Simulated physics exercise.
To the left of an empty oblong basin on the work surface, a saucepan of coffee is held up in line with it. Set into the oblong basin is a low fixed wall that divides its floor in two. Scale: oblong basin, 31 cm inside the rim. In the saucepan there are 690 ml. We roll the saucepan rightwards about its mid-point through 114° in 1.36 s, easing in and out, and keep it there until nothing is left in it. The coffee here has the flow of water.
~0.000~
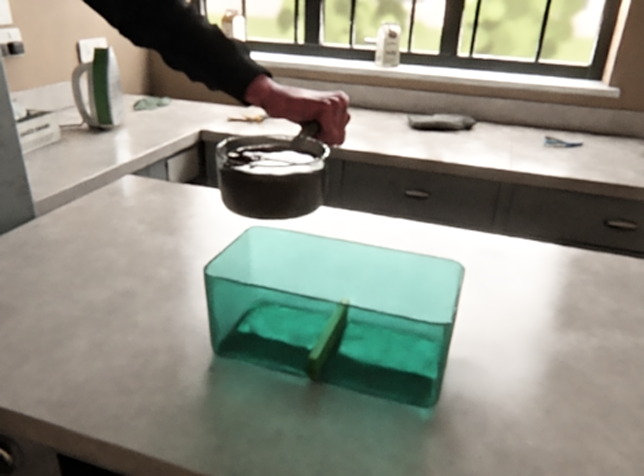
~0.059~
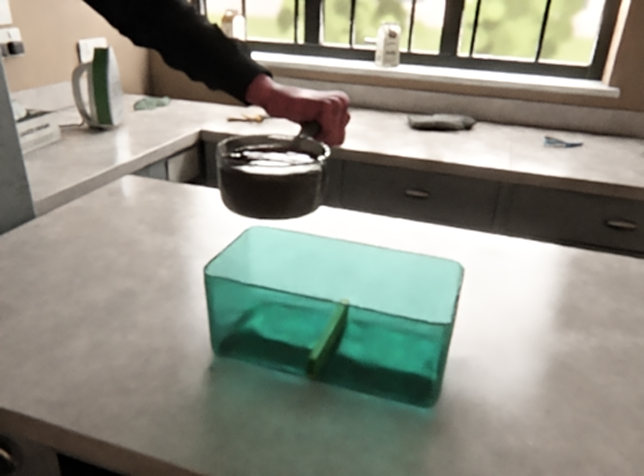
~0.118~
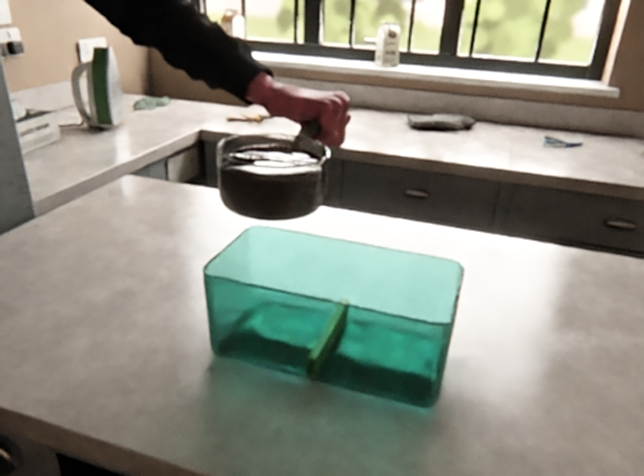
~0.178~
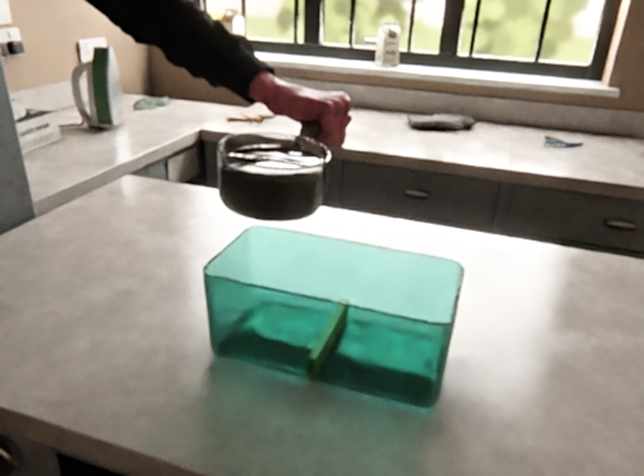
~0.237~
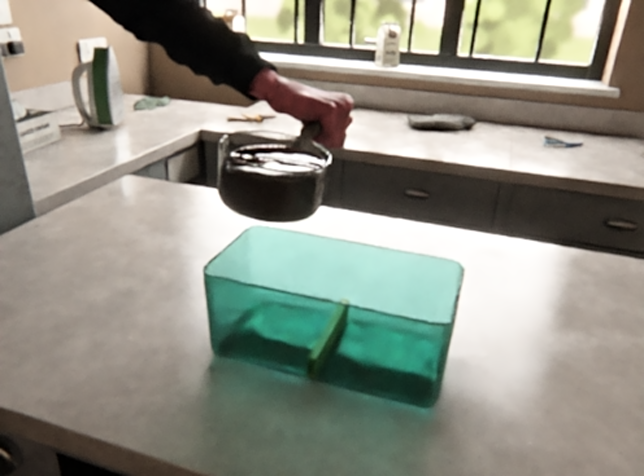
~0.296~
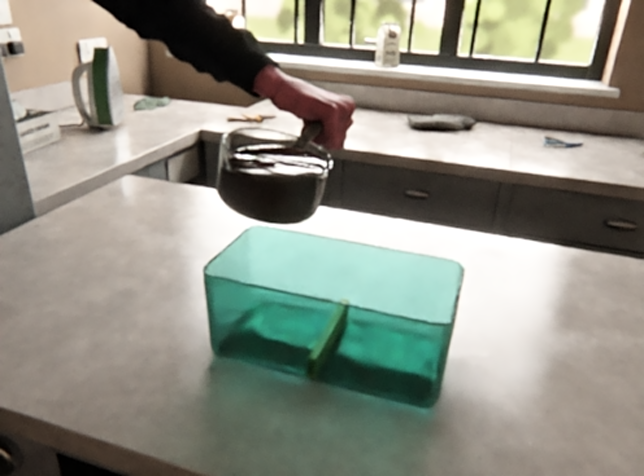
A hand holds a saucepan of dark liquid above a green basin and tilts it slightly rightwards.
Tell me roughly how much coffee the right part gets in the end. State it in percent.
It gets about 78 per cent.
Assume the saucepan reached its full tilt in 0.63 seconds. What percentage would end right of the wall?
Then you'd be looking at around 70 in a hundred.
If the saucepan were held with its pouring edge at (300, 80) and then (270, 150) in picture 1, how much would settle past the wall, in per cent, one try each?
Result: 70 per cent, then 30 per cent.
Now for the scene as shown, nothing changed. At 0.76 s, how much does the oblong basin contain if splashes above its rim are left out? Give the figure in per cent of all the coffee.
About 22 per cent.
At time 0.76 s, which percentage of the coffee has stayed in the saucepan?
50 %.
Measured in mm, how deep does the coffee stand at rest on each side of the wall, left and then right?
Some 6 mm on the left and 24 mm on the right.
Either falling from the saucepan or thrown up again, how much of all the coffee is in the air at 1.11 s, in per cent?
Around 5 percent of it is airborne.
Then, 0.76 s in, the tilt is 68° and 50 per cent is still to pour, 0 is left of the wall and 22 right of it.
Then, 1.11 s in, the tilt is 105° and 6 per cent is still to pour, 12 is left of the wall and 76 right of it.
Then, 1.47 s in, the tilt is 114° and 0 per cent is still to pour, 20 is left of the wall and 79 right of it.
Then, 1.86 s in, the tilt is 114° and 0 per cent is still to pour, 21 is left of the wall and 78 right of it.
Finally, 21 per cent lies left of the wall, 78 right of it and 0 outside.
